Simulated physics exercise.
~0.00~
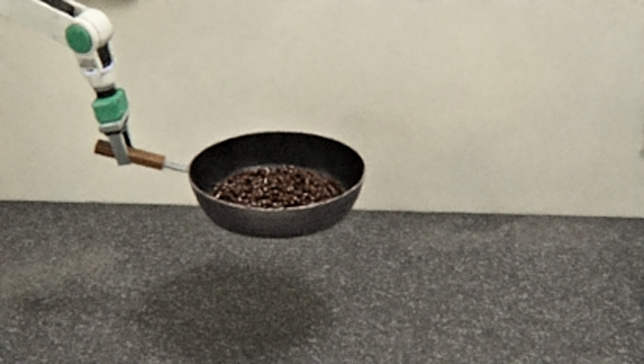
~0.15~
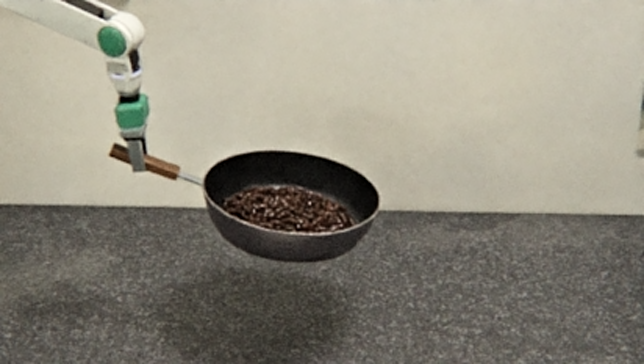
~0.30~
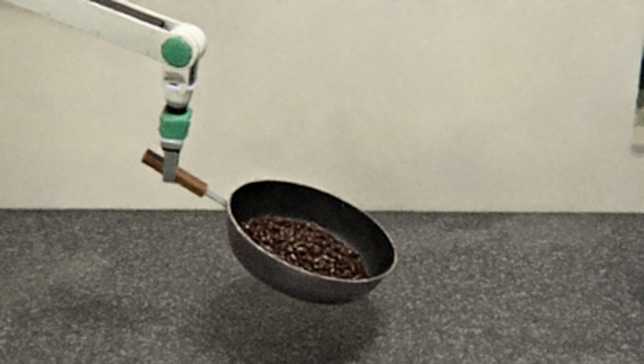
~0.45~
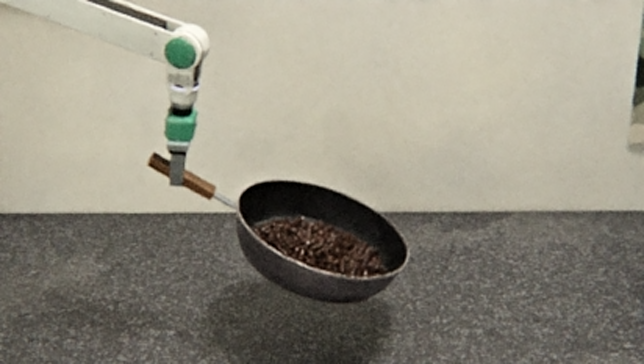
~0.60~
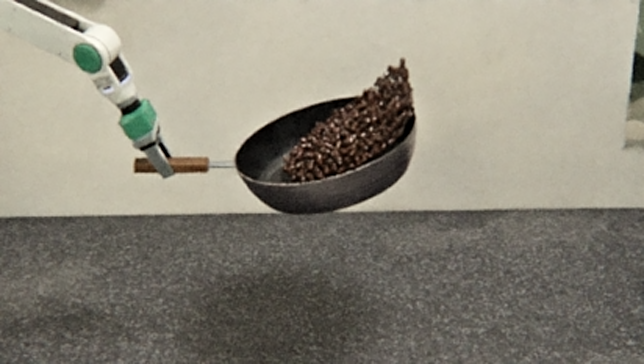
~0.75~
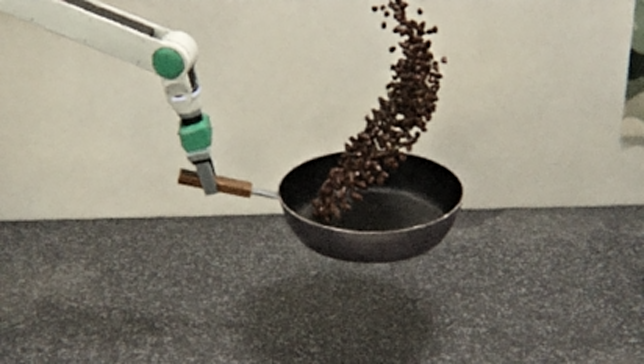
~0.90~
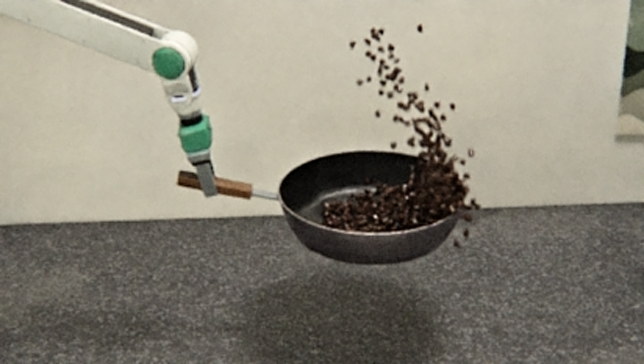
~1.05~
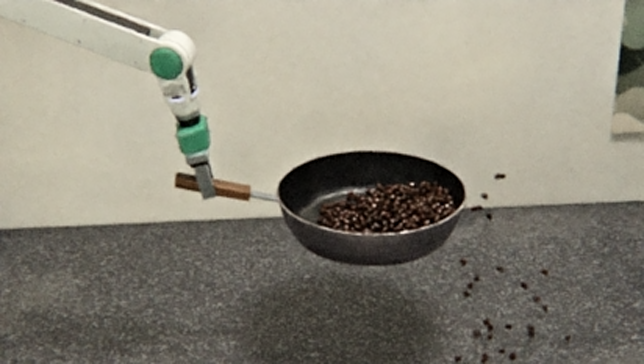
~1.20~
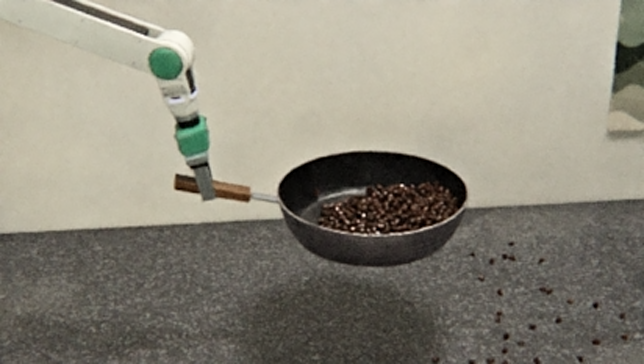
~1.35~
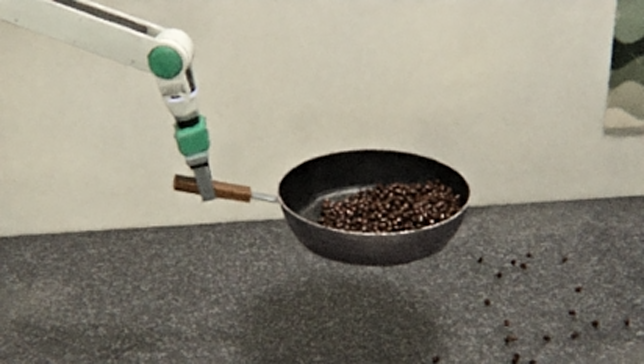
A white robot arm with green joints holds a dark frying pan of brown beans by its wooden handle, above a speckled grey surface before a pale wall, seen from the side and slightly above. The arm carries the pan right and down, dipping its far side. It then swings the pan up, and the beans surge over the far rim. They rise in a tall, curving stream as the pan moves right and lower. Most drop back into the levelled pan, while some spill past its right edge. The pan finally hangs still, with stray beans scattered at lower right.
